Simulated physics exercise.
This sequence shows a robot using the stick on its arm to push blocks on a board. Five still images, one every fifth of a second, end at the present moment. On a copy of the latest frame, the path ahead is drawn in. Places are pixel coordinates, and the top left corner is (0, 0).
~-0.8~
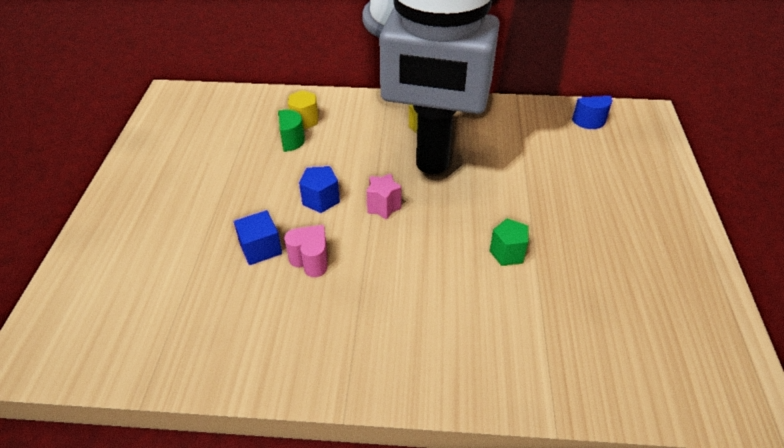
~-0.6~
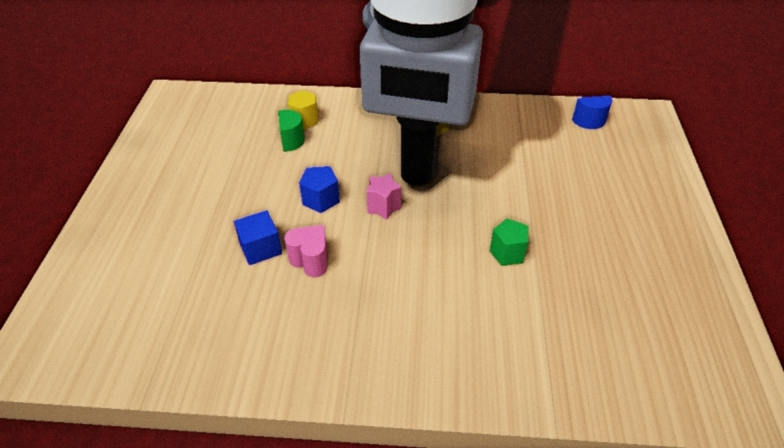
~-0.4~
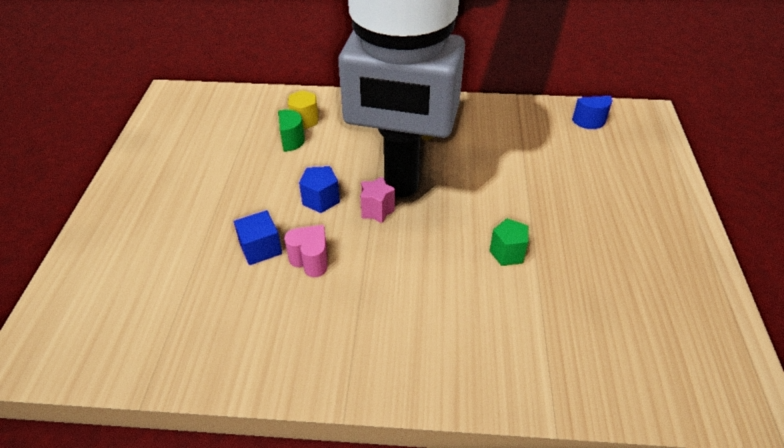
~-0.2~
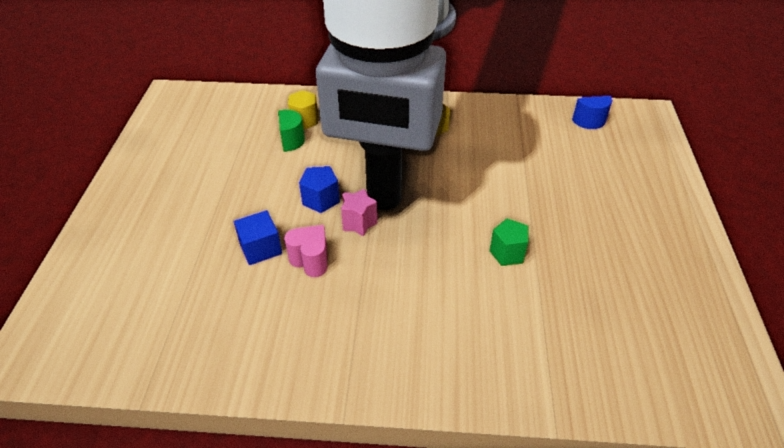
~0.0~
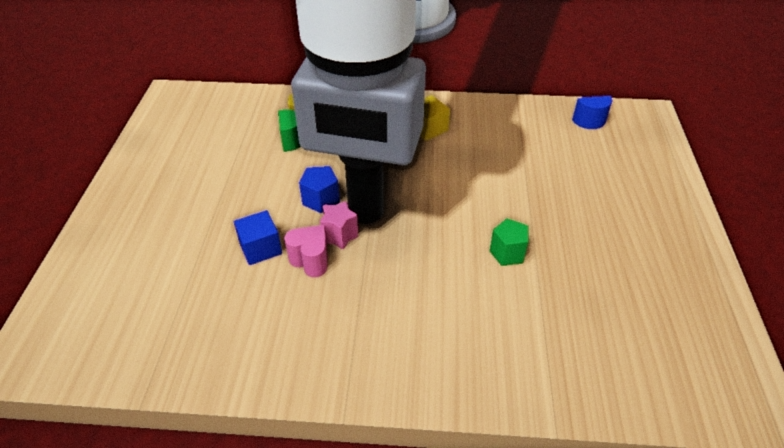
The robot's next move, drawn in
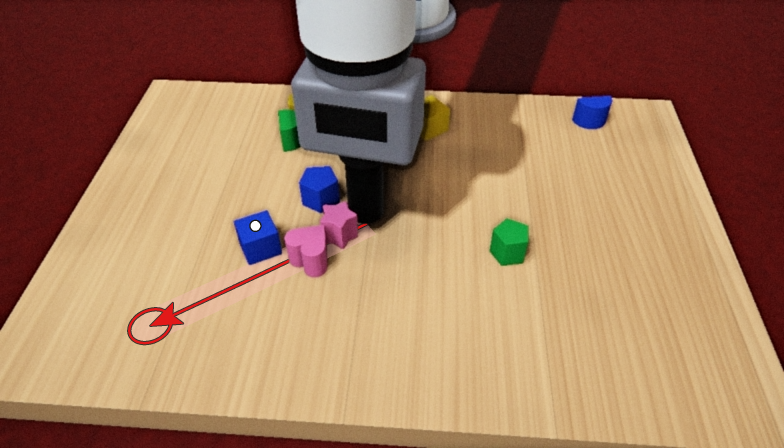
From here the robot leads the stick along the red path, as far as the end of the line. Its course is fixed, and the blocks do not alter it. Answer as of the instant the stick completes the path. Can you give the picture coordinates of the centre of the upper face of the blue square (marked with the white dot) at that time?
I expect it at (224, 227).
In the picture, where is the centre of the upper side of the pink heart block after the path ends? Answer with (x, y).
Its top middle: (266, 279).
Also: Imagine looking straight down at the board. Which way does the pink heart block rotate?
It spins against the clock.
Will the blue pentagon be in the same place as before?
Answer: Yes.
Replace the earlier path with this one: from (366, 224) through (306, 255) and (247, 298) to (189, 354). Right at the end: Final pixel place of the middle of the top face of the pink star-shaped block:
Around (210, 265).
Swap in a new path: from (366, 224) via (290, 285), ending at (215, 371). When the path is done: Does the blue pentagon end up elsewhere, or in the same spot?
It will be resting on its spot.
Path on the board, in a line from (366, 224) to (150, 326); the dot is on the blue square.
On the path given first. One third of the way, stick (299, 243); blue square (237, 227), turned 50° clockwise; pink heart block (272, 269), turned 100° anticlockwise; pink star-shaped block (264, 242).
Two thirds of the way, stick (226, 277); blue square (224, 227), turned 80° clockwise; pink heart block (266, 279), turned 115° anticlockwise; pink star-shaped block (187, 272), turned 20° clockwise.
At the end, stick (145, 314); blue square (224, 227), turned 80° clockwise; pink heart block (266, 279), turned 115° anticlockwise; blue pentagon in place; pink star-shaped block (118, 286), turned 70° clockwise.
